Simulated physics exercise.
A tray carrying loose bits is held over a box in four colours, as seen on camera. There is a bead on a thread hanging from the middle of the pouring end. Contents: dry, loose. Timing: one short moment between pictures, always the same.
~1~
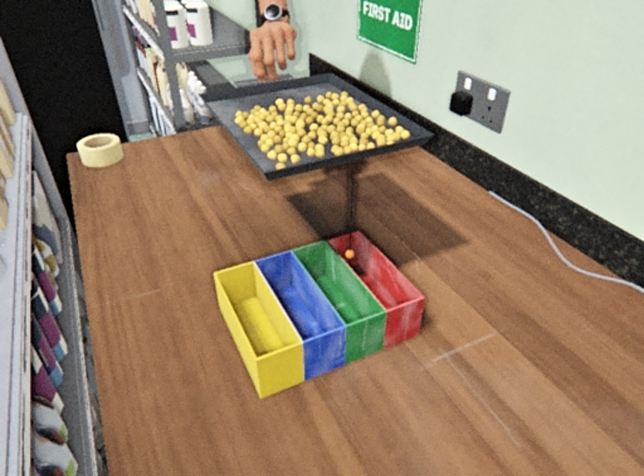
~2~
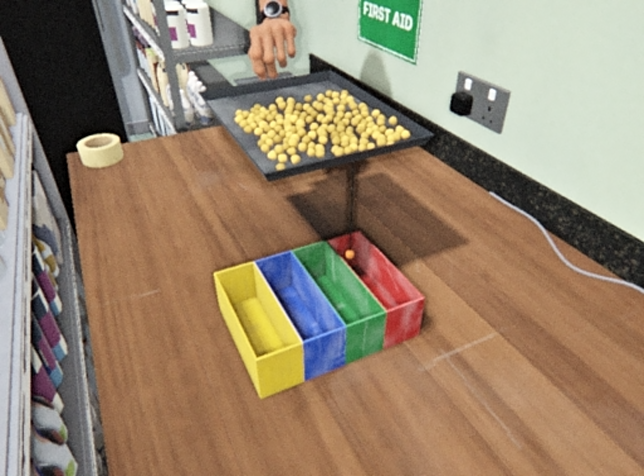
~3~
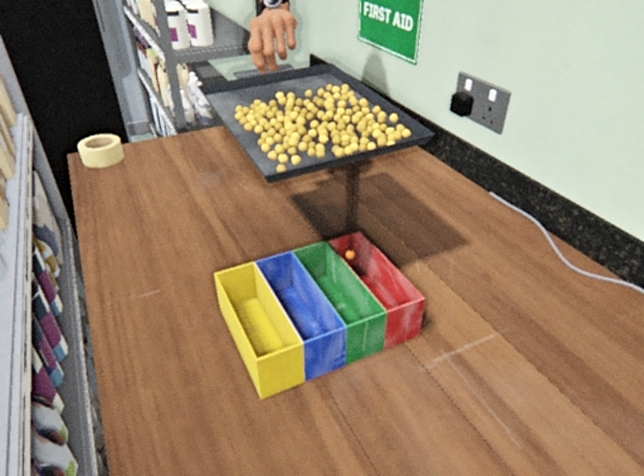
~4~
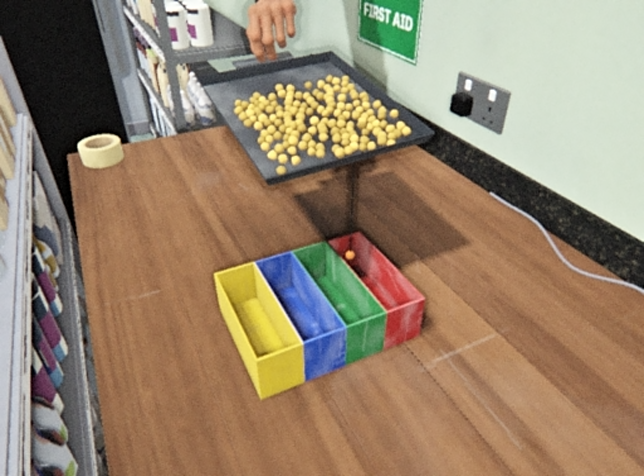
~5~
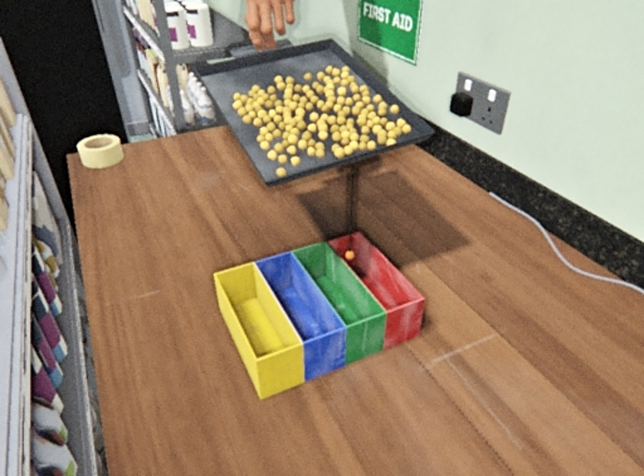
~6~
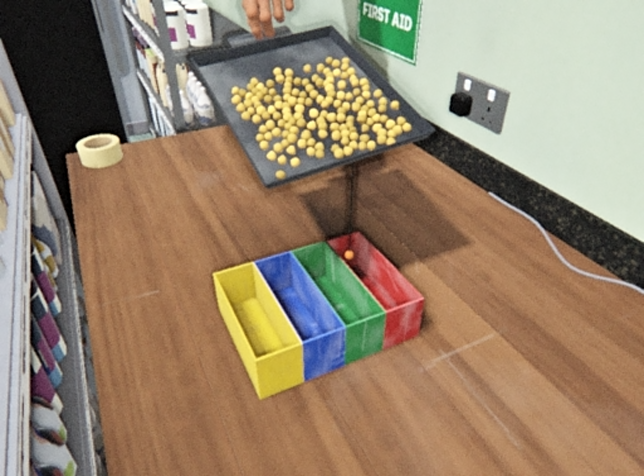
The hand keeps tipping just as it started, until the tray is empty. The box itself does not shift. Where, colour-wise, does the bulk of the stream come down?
In the blue cell.
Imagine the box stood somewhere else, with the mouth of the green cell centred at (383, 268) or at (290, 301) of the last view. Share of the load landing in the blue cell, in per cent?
Approximately 20 percent, followed by approximately 10 percent.
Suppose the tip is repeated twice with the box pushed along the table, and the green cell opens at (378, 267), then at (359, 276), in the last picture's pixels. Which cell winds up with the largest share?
For the first spot I'd say the yellow one, and for the second spot yellow.
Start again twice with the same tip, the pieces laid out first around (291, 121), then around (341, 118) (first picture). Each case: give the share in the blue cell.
In order, 50 per cent then 40 per cent.
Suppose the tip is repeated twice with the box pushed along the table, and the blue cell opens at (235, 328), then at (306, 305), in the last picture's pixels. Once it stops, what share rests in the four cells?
About 80 per cent, then about 100 per cent.
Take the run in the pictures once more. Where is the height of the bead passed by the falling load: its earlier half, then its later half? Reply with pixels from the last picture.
Early half: (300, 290); late half: (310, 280).
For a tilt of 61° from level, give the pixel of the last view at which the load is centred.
Look about (312, 159) in the last picture.
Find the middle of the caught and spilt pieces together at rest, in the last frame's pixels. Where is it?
It settles centred around (311, 335).
Soon after the last picture, tray tipped steeply; most on the tray; a stray few in the blue cell; a small part falling or outside the box.
A little later, tray tipped past a quarter turn; about half in the blue cell; about a quarter in the green cell; about a quarter in the yellow cell; a small part in the red cell; a stray few falling or outside the box.
Later still, tray tipped past a quarter turn; about half in the blue cell; about a quarter in the green cell; about a quarter in the yellow cell; a small part in the red cell; a stray few falling or outside the box.
At rest, tray tipped past a quarter turn; about half in the blue cell; about a quarter in the green cell; about a quarter in the yellow cell; a small part in the red cell; a stray few outside the box.
